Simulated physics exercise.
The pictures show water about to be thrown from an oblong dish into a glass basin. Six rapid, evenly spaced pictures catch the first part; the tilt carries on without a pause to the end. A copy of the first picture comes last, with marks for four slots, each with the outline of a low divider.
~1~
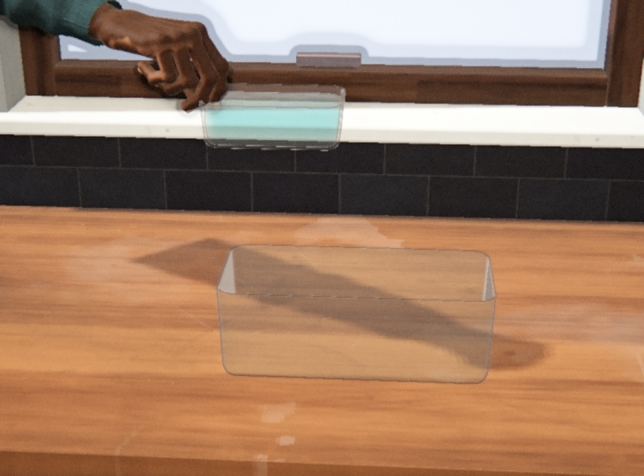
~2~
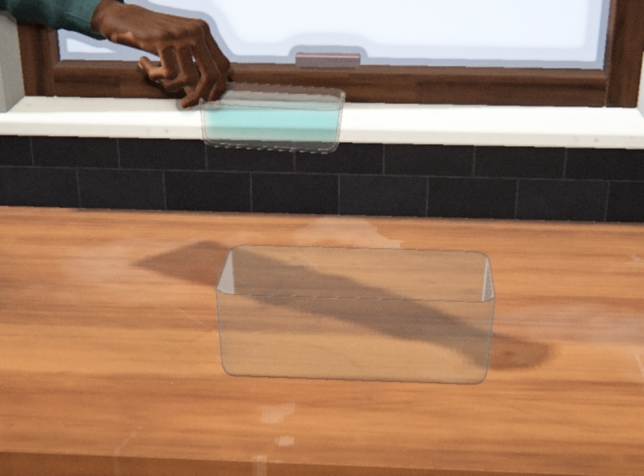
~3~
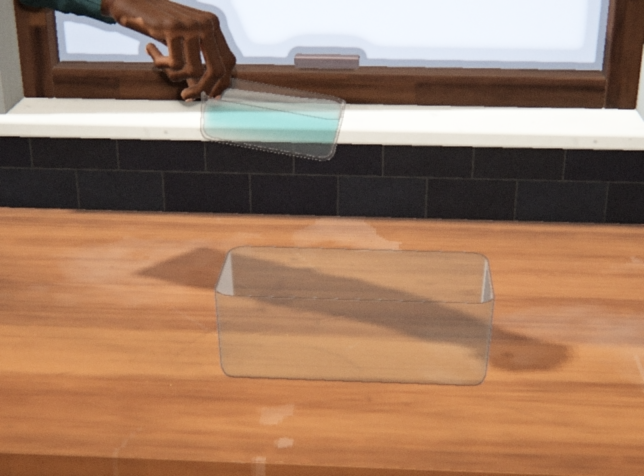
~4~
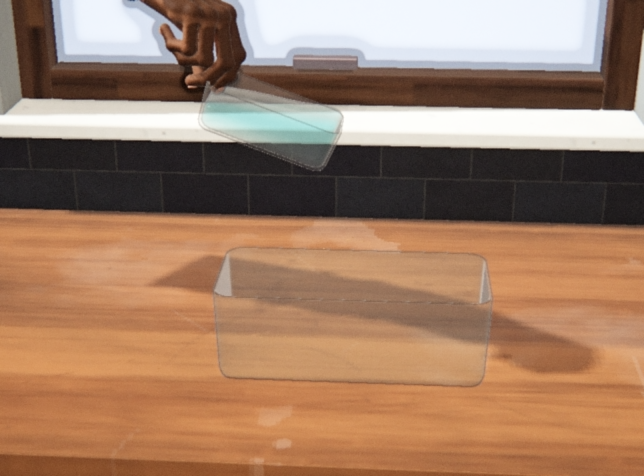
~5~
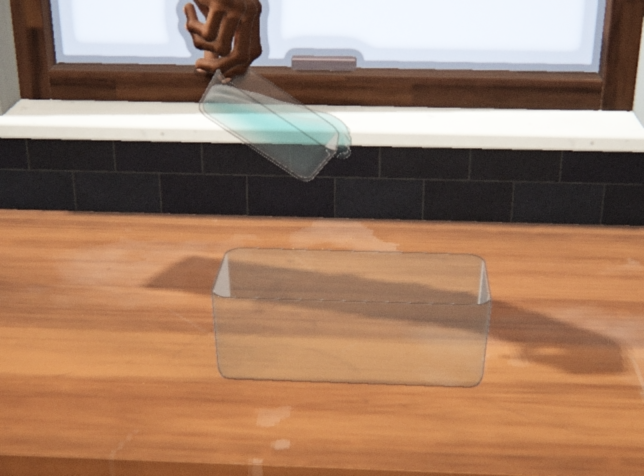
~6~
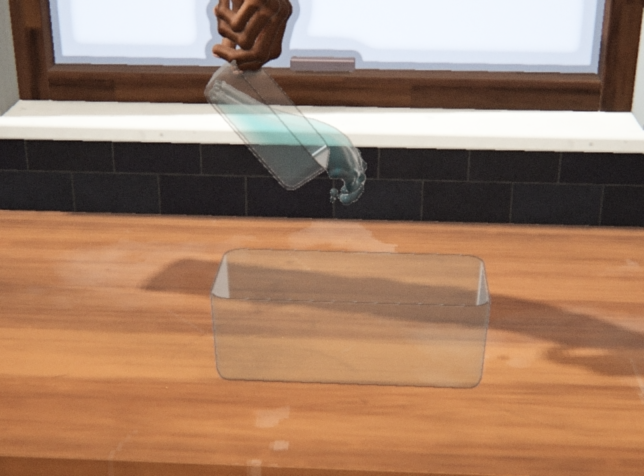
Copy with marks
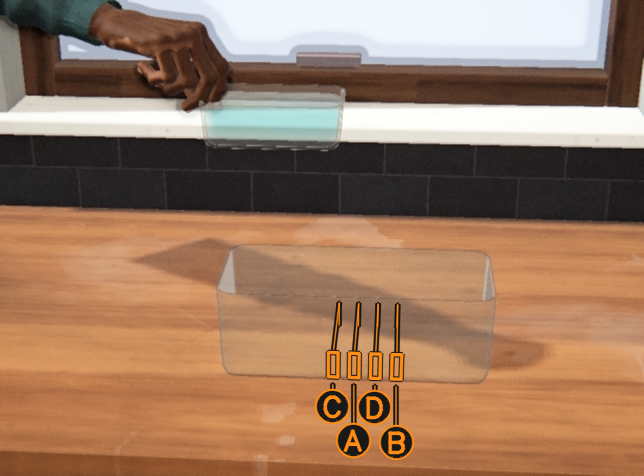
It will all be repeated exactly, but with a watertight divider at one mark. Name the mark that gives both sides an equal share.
Position B.
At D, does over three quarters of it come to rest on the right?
No.
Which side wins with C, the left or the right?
More ends on the right.
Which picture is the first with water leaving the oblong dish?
In picture 4.
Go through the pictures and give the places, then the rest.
Upright, lip at (341, 96); basin from (223, 371) to (488, 380); nothing has left yet.
Tipped about 2°, lip at (341, 100); nothing has left yet.
Tipped about 9°, lip at (342, 109); nothing has left yet.
Tipped about 20°, lip at (341, 123); water is over the lip, down to (341, 123).
Tipped about 34°, lip at (336, 140); water is over the lip, down to (343, 149).
Tipped about 50°, lip at (327, 157); water is over the lip, down to (347, 196).
On the marked copy, A at (353, 384); B at (396, 386); C at (332, 384); D at (374, 385).
With A, about 20 % ends left of the wall and 70 % right of it; 10 % is lost outside.
With B, about 46 % ends left of the wall and 45 % right of it; 8 % is lost outside.
With C, about 16 % ends left of the wall and 75 % right of it; 9 % is lost outside.
With D, about 25 % ends left of the wall and 66 % right of it; 9 % is lost outside.
